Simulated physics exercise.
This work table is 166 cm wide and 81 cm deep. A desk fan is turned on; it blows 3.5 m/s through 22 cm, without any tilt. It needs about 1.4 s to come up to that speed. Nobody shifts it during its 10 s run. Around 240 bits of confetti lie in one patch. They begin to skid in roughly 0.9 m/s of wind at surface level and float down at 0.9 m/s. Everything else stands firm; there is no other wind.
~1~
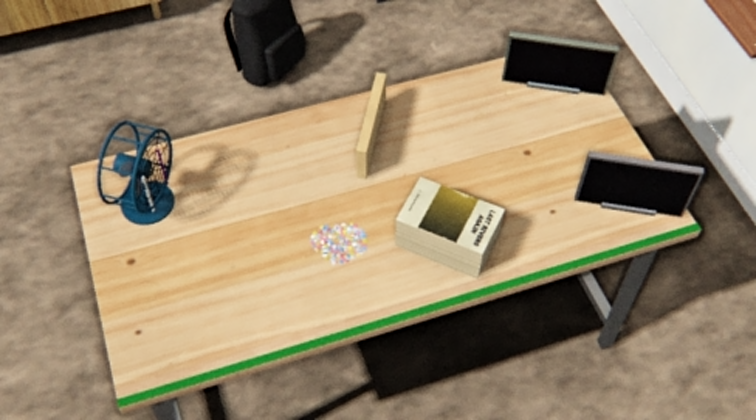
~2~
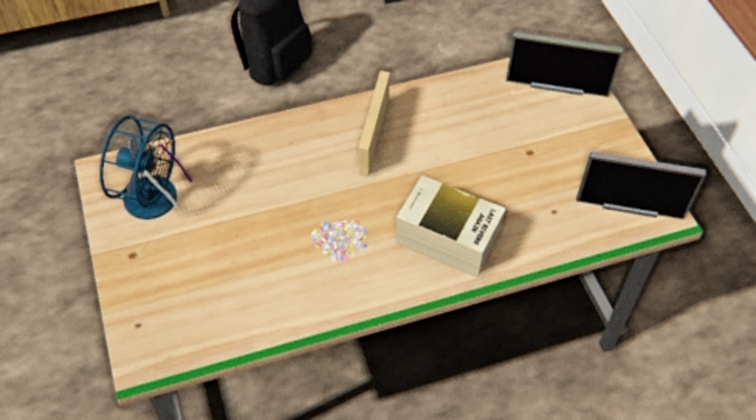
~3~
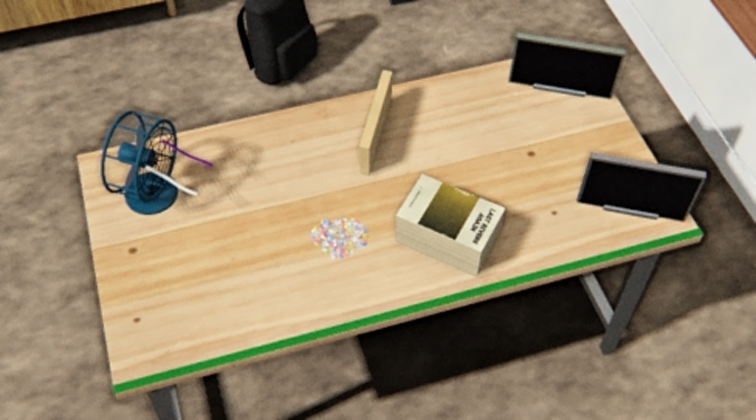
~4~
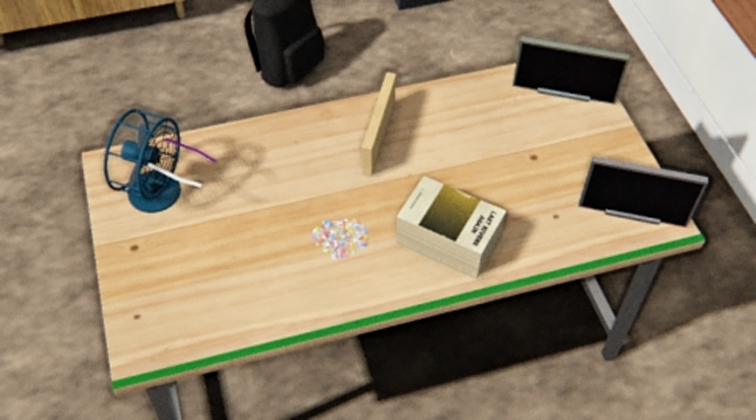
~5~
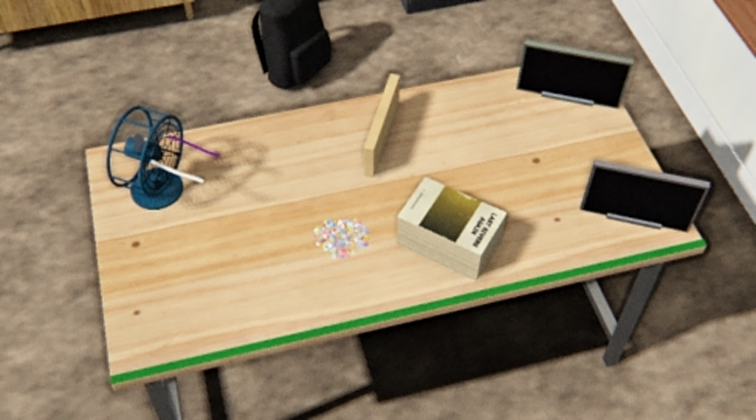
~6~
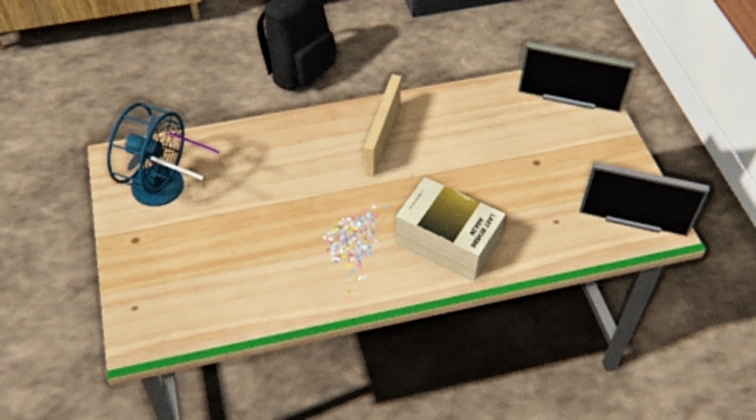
To begin with, a blue desk fan, a patch of pastel confetti, a book, an upright board and two dark screens sit on a wooden table. Ribbons at the fan lift and stream out to the right while the confetti lies still. Then much of the confetti scatters, spreading the patch.
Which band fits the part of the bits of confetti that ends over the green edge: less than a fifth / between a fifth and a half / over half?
Of the bits of confetti, above half end over the green edge.
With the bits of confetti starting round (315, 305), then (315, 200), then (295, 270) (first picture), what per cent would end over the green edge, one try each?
In that order: 90 %, 0 %, 90 %.
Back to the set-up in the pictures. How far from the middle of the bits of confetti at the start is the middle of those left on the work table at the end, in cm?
Roughly 70 cm.
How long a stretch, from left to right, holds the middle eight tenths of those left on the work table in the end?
Roughly 30 cm.
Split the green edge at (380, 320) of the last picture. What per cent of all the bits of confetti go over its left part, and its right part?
About 2 % left and 70 % right.
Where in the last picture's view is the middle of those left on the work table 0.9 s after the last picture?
Near (447, 141).
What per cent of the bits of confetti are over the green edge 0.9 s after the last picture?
About 70 %.
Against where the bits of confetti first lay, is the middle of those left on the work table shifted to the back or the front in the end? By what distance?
Towards the back, some 40 cm.
Then, 0.9 s after the last picture, 66 % are over the green edge; the middle of those still in play is near (447, 141); 57 % have settled or left.
Then, 2.1 s after the last picture, 70 % are over the green edge; the middle of those still in play is near (477, 108); 73 % have settled or left.
Then, 4.4 s after the last picture, 70 % are over the green edge; the middle of those still in play is near (479, 106); 75 % have settled or left.
Then, 8.9 s after the last picture, at the end, 70 % are over the green edge; the middle of those still in play is near (482, 104).
